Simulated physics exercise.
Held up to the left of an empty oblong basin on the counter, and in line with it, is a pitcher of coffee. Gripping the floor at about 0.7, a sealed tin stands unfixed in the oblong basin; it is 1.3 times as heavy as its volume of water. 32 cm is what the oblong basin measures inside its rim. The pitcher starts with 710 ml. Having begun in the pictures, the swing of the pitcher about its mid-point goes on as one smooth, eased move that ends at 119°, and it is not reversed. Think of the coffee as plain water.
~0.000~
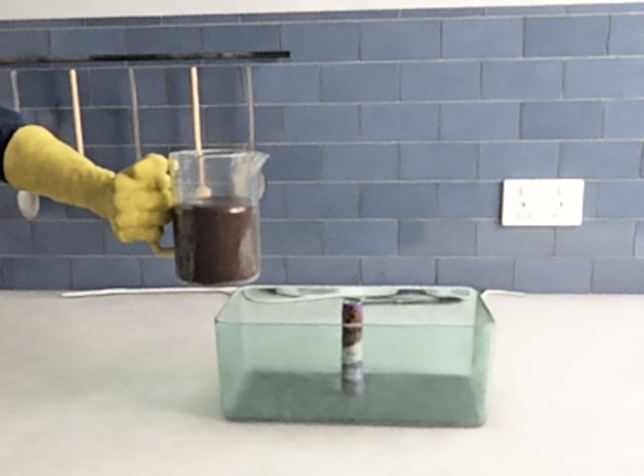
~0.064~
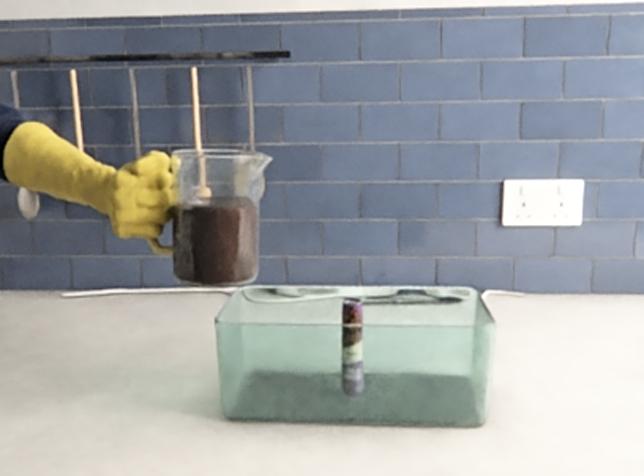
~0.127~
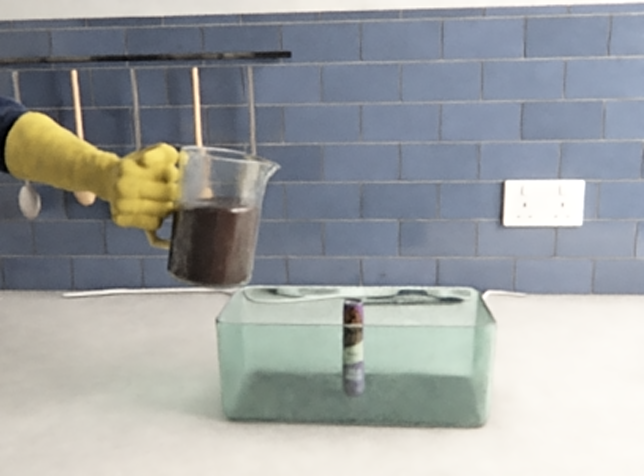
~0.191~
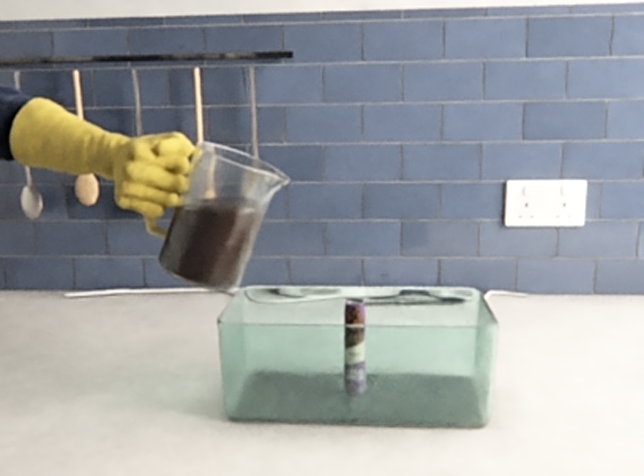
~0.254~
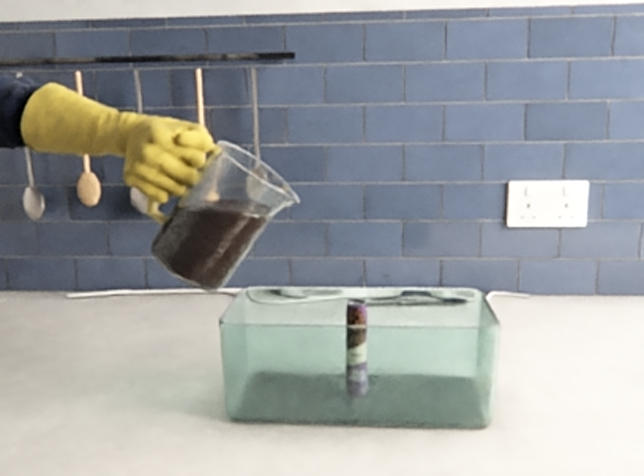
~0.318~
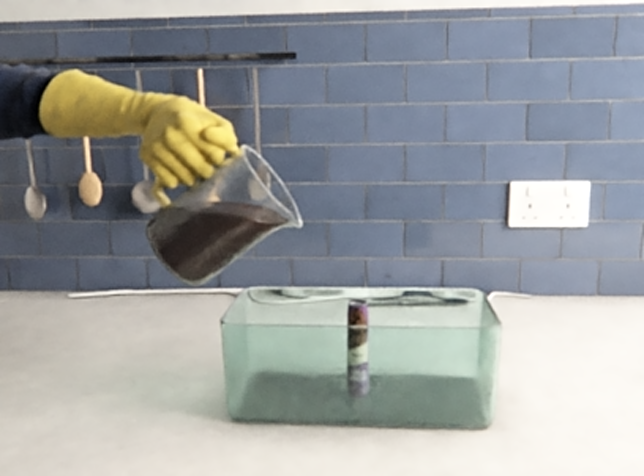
A glass pitcher of dark coffee tilting steadily rightward in a yellow-gloved hand, above and left of a clear greenish oblong basin.
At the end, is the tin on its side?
Looks like it can take it.
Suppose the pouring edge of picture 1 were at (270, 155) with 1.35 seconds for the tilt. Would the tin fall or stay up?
Then the tin comes down.
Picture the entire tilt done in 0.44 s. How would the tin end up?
The tin stays on its base.
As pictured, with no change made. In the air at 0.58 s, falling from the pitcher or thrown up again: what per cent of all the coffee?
About 18 per cent.
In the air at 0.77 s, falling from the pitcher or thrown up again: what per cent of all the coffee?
Around 7 percent of it is airborne.
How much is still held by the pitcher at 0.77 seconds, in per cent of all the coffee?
About 12 % is still there.
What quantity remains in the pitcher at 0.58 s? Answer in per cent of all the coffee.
Portion remaining: Approx. 60 per cent.
Then, 0.58 s in, the tilt is 112° and 60 per cent is still to pour; the tin stands where it began.
Then, 0.77 s in, the tilt is 119° and 11 per cent is still to pour; the tin stands where it began.
Then, 0.96 s in, the tilt is 119° and 0 per cent is still to pour; the tin stands where it began.
Then, 1.18 s in, the tilt is 119° and 0 per cent is still to pour; the tin stands where it began.
Finally, the tin stands where it began.
